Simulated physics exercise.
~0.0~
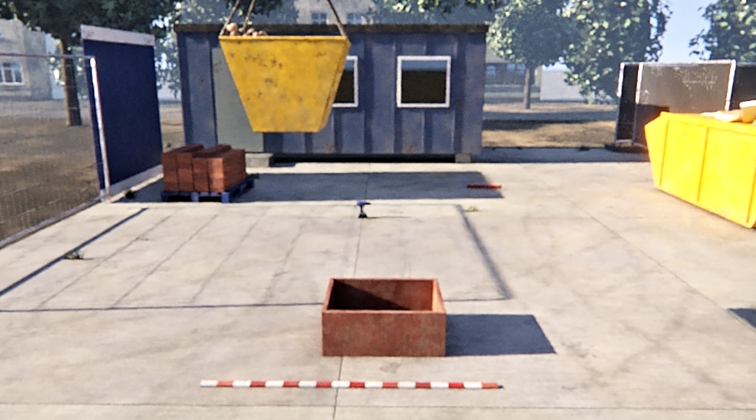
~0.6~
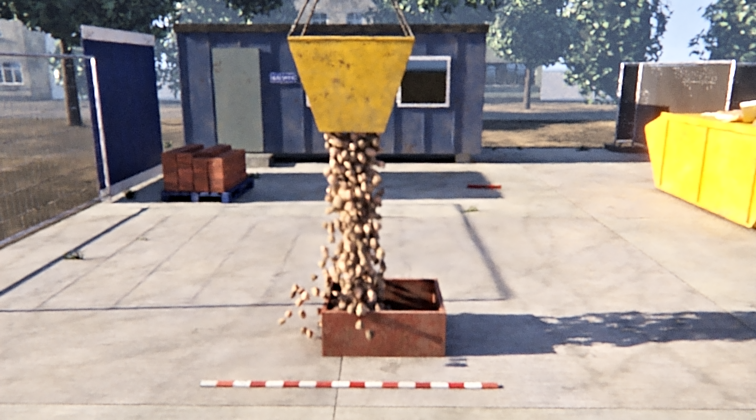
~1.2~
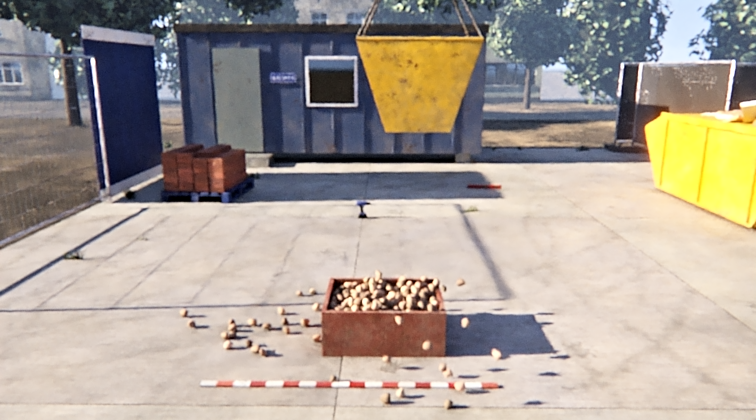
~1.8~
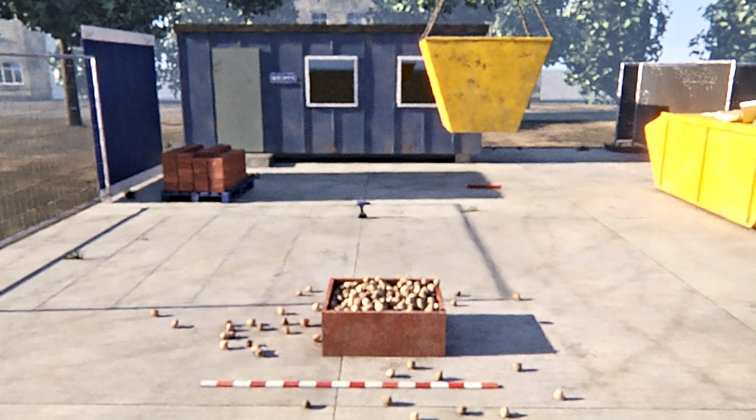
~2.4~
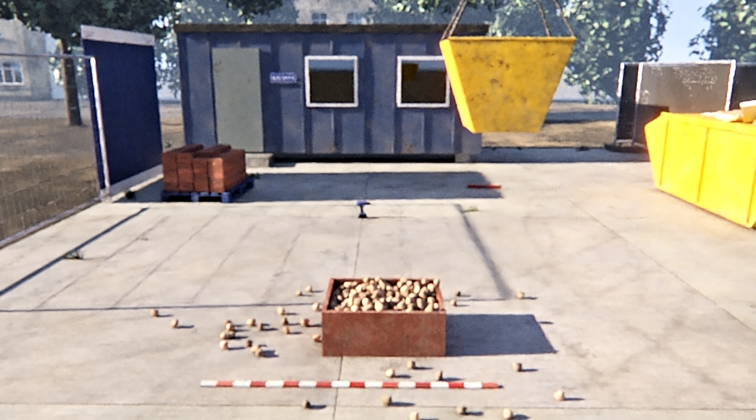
A yellow skip full of rounded stones hangs from cables above a paved yard, seen from the front and slightly above, with an open reddish-brown bin below and a red-and-white striped staff before it. A blue cabin, stacked reddish blocks and another yellow container stand behind. The skip moves right and pours its stones in a dense column into the bin, a few spilling at the left. Emptied, it carries on right while strays scatter over the paving. Finally the skip hangs at the upper right, most stones heaped in the bin and others lying still around it.
